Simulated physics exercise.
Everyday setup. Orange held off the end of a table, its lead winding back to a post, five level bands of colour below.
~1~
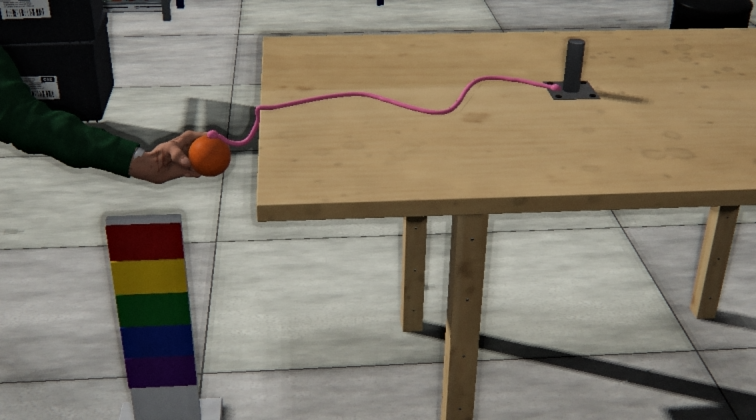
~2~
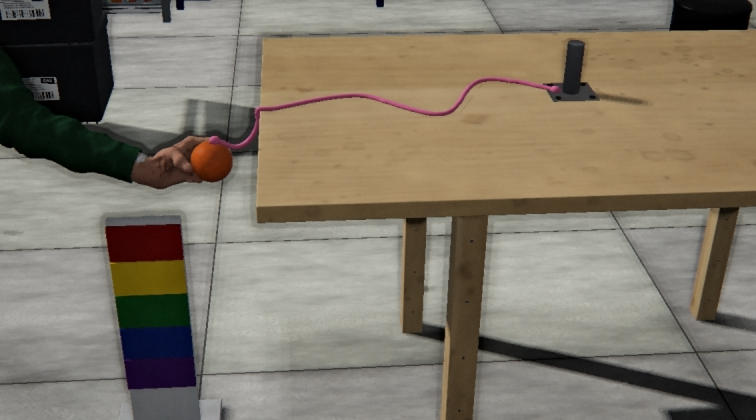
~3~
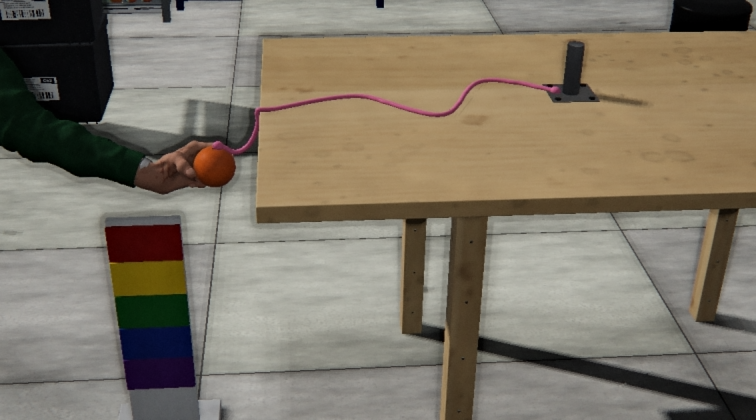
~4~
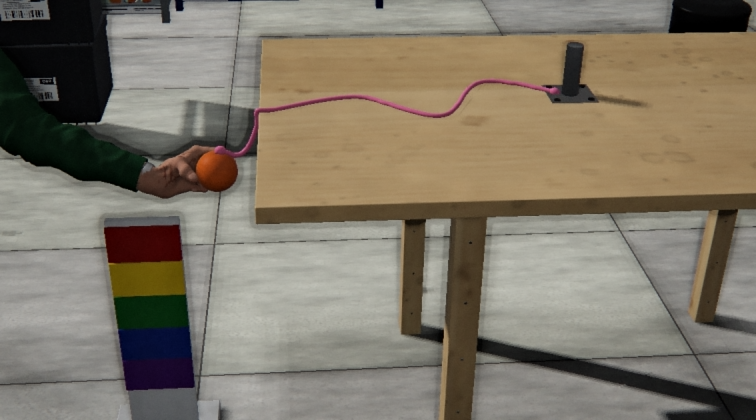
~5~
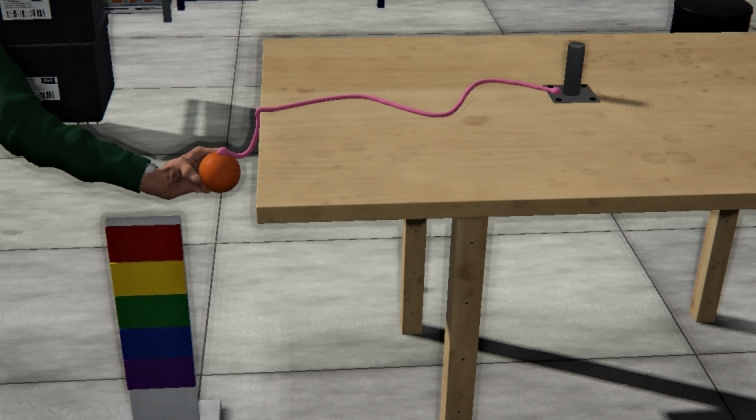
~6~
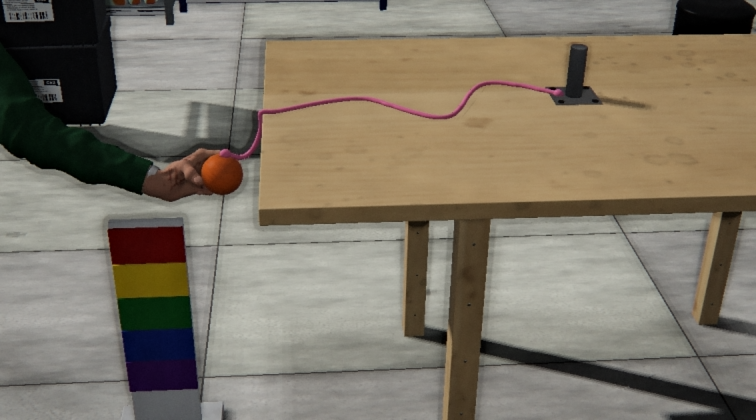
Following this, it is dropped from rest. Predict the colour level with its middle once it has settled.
I would say yellow.
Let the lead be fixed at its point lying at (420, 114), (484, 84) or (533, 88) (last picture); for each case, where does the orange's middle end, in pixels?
Roughly (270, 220), (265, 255) and (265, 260), in that order.
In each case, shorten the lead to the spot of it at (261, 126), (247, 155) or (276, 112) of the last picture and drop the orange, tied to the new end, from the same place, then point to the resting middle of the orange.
(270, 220), (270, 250), (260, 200).
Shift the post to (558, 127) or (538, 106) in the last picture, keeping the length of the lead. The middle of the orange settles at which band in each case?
Answer, in order: Green, green.
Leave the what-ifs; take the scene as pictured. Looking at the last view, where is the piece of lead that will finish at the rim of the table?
It's near (339, 100) in the last picture.
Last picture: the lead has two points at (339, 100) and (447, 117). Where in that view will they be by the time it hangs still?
I'd say about (264, 117) for one and about (384, 106) for the other.
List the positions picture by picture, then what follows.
Orange (210, 156); red (145, 244); yellow (149, 278); green (153, 311); blue (157, 343); purple (161, 373), in the first picture.
Orange (212, 162); lead through (518, 82) (465, 93) (424, 113) (356, 96) (274, 109), in the second picture.
Orange (215, 167), in the third picture.
Orange (217, 171); lead through (517, 84) (464, 95) (423, 114) (355, 97) (273, 110), in the fourth picture.
Orange (220, 173), in the fifth picture.
Orange (222, 175); lead through (521, 86) (468, 96) (427, 116) (358, 99) (277, 112), in the sixth picture.
Early on, orange near (233, 271); level with yellow.
Midway, orange near (289, 262); level with yellow.
Near the end, orange near (259, 271); level with yellow.
Finally, orange near (267, 270); level with yellow. The yellow one.
